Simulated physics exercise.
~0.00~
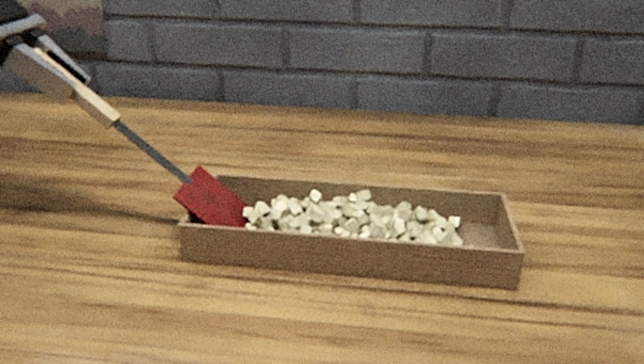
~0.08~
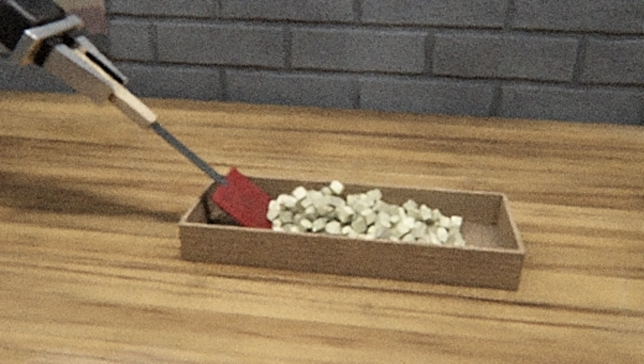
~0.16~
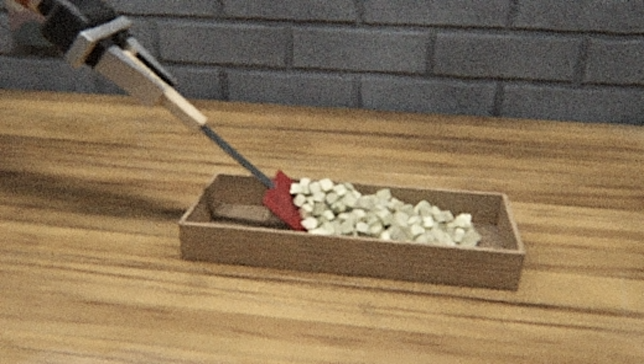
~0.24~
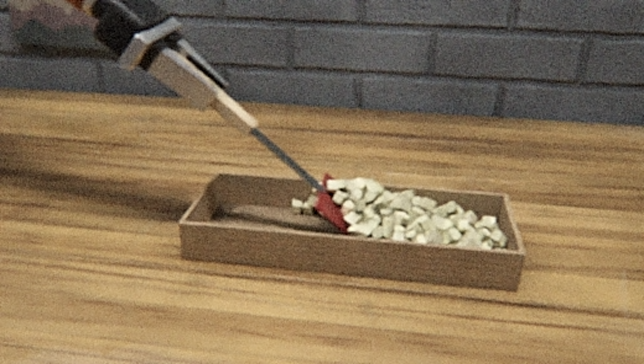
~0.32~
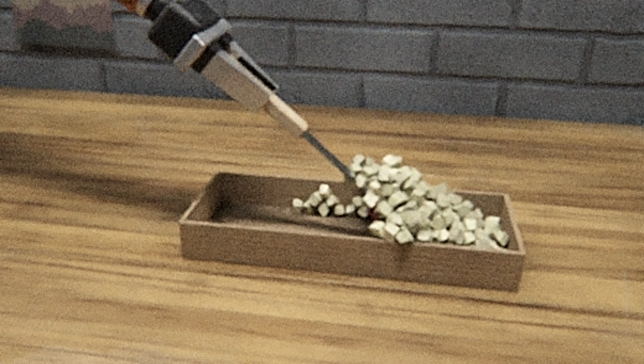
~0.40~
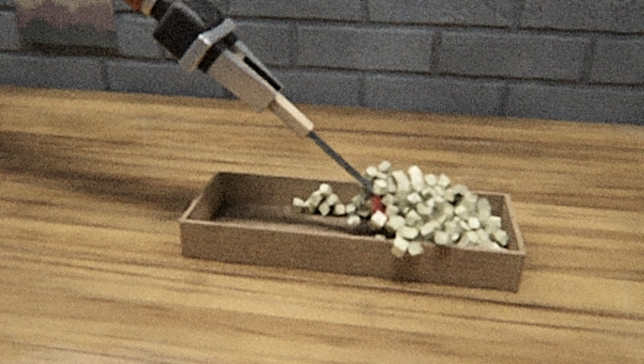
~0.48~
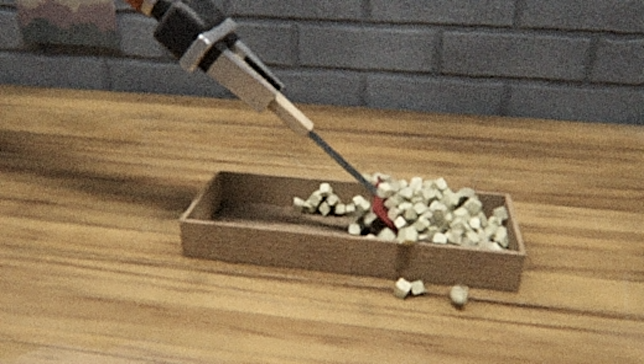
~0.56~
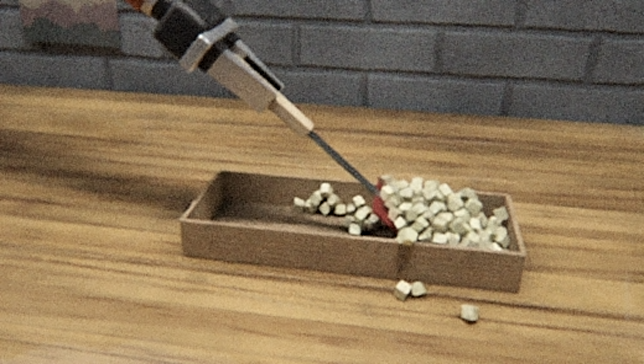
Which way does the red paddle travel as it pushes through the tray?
The paddle moves to the right, heaping the pale dice toward the right end of the tray before it stops.
